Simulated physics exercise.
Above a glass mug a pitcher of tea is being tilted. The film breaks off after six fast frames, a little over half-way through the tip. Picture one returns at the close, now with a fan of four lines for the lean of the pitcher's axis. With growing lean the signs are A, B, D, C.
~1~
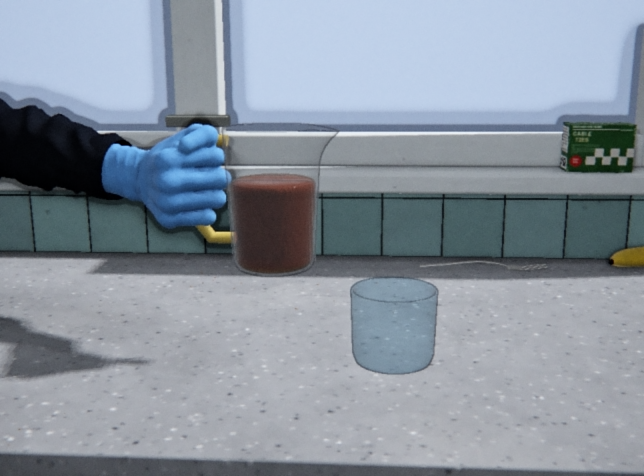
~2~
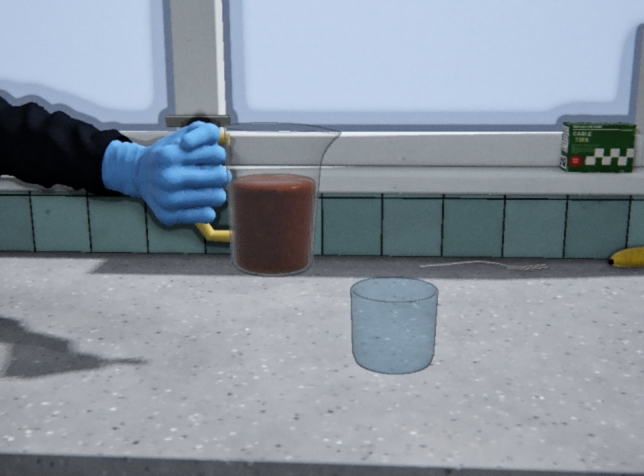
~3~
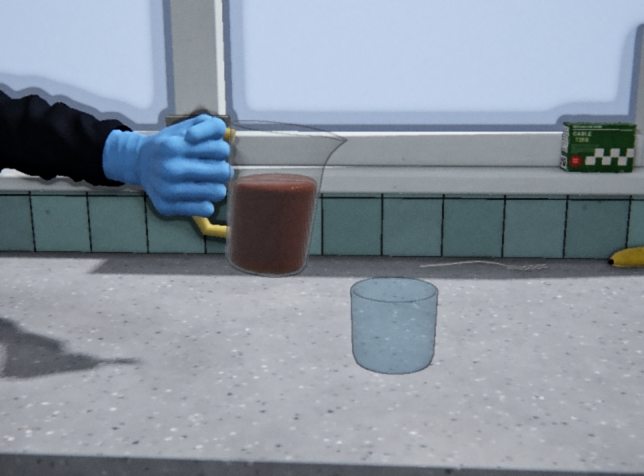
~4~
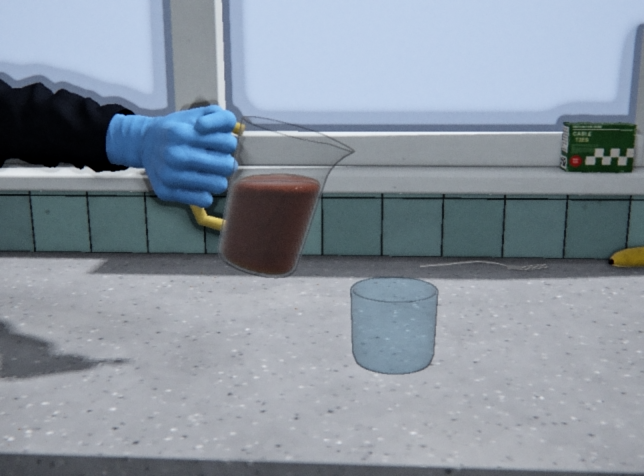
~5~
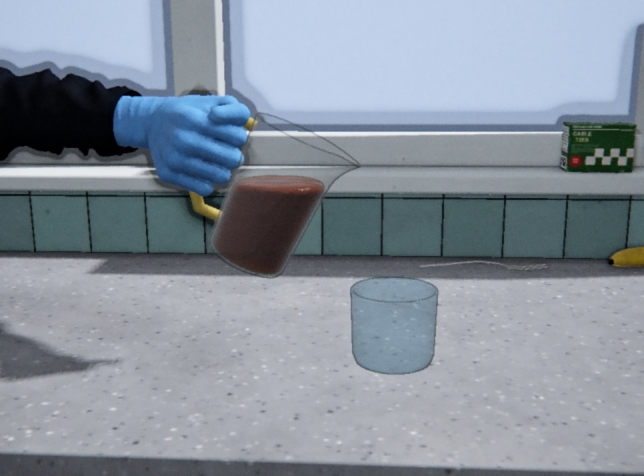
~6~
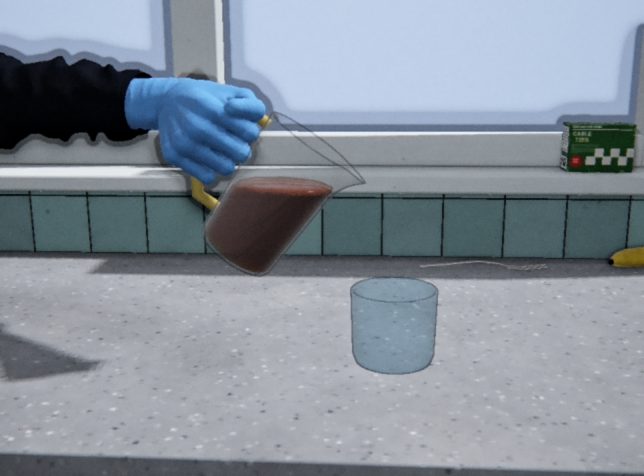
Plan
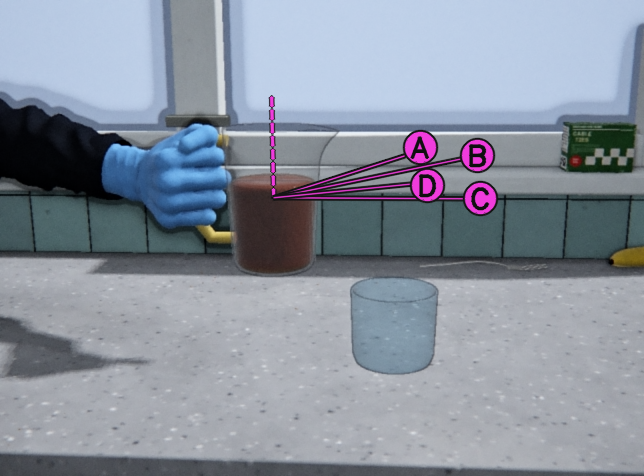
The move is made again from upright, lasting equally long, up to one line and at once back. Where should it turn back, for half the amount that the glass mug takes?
The answer is mark A.
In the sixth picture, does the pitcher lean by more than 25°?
Yes.
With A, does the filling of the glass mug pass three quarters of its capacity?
No, less.
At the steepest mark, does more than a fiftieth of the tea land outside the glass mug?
Yes, it does.
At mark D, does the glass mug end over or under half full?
Over.
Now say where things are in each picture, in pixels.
The first picture shows upright, lip at (338, 131); rim of the glass mug round (394, 288); nothing has left yet.
The second picture shows upright, lip at (340, 133); nothing has left yet.
The third picture shows tipped about 7°, lip at (345, 139); nothing has left yet.
The fourth picture shows tipped about 15°, lip at (353, 150); nothing has left yet.
The fifth picture shows tipped about 25°, lip at (360, 165); nothing has left yet.
The sixth picture shows tipped about 36°, lip at (365, 182); nothing has left yet.
In magenta, A at (404, 155); B at (460, 159); C at (463, 198); D at (410, 184).
With A, the glass mug ends with about 48 % of what it can hold.
With B, the glass mug ends with about 64 % of what it can hold.
With C, the glass mug ends with about 81 % of what it can hold; 13 % of the tea is spilt.
With D, the glass mug ends with about 75 % of what it can hold; 6 % of the tea is spilt.
